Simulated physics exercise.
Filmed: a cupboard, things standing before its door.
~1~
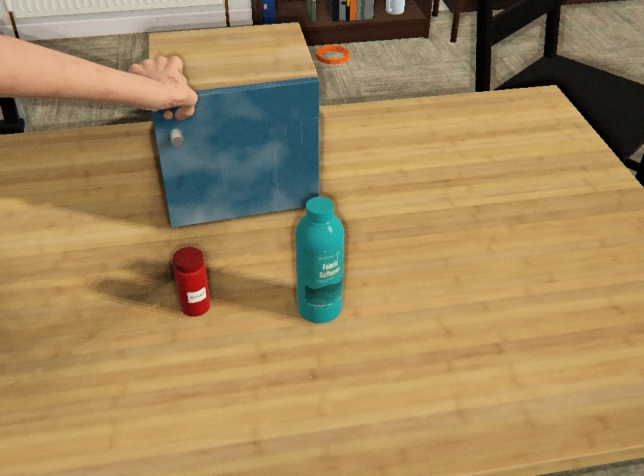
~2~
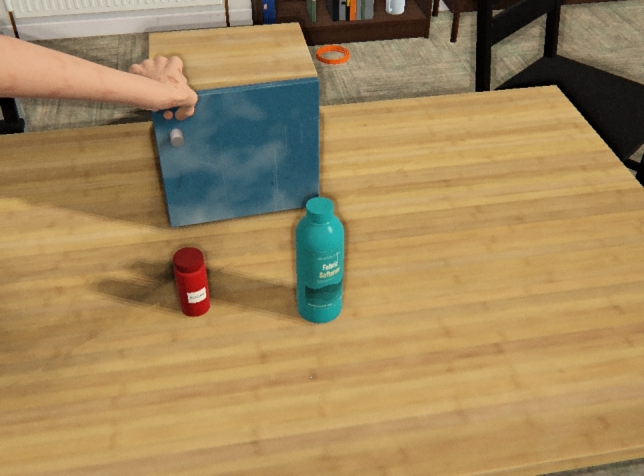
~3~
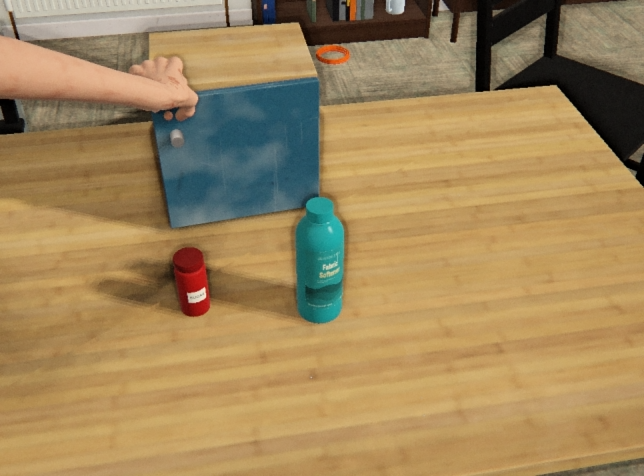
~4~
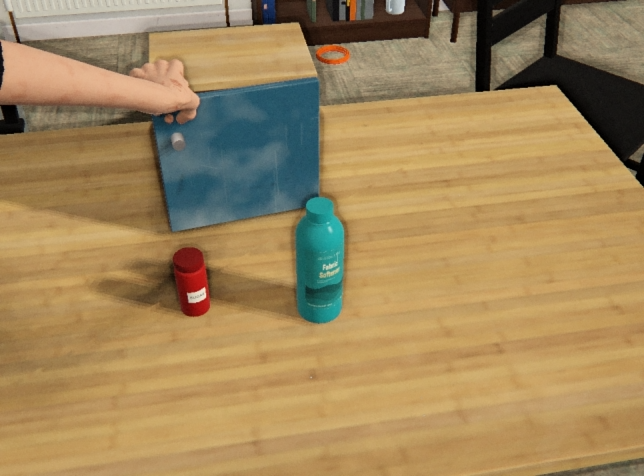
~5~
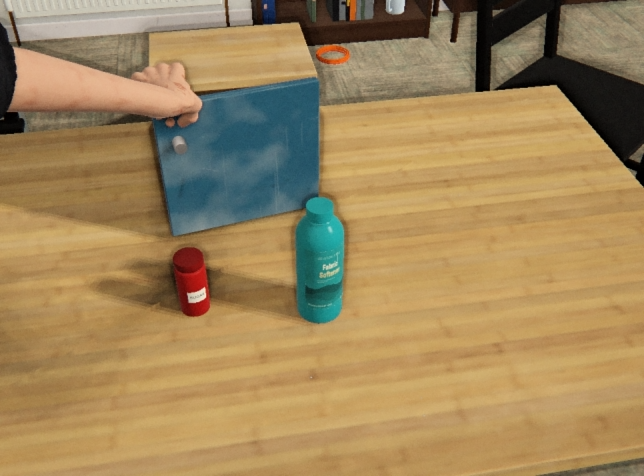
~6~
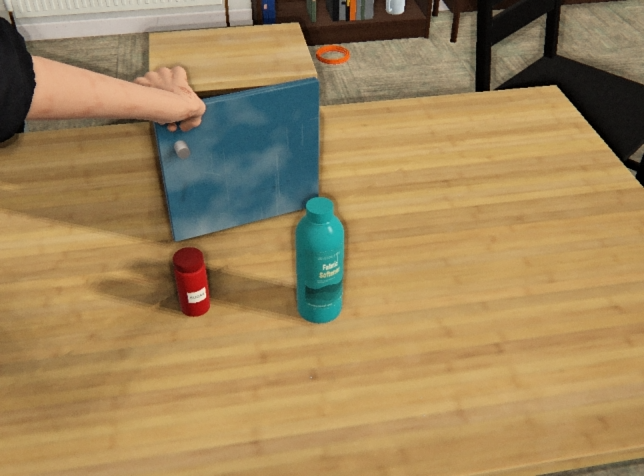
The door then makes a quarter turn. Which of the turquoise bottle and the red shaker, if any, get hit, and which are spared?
Here the turquoise bottle gets hit, the red shaker is spared.
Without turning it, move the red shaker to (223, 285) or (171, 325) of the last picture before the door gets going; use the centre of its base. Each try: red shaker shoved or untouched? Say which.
Trial 1: Takes a hit. Trial 2: Is never reached.
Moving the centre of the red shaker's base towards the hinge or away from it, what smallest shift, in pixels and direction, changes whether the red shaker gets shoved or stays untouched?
Direction right, distance about 16 px.
Then, 1.88 s on from there, door 75° open; turquoise bottle displaced a little near (329, 260); red shaker at rest near (192, 282).
In the end, the turquoise bottle gets knocked, near (372, 259); the red shaker escapes contact, near (192, 282).
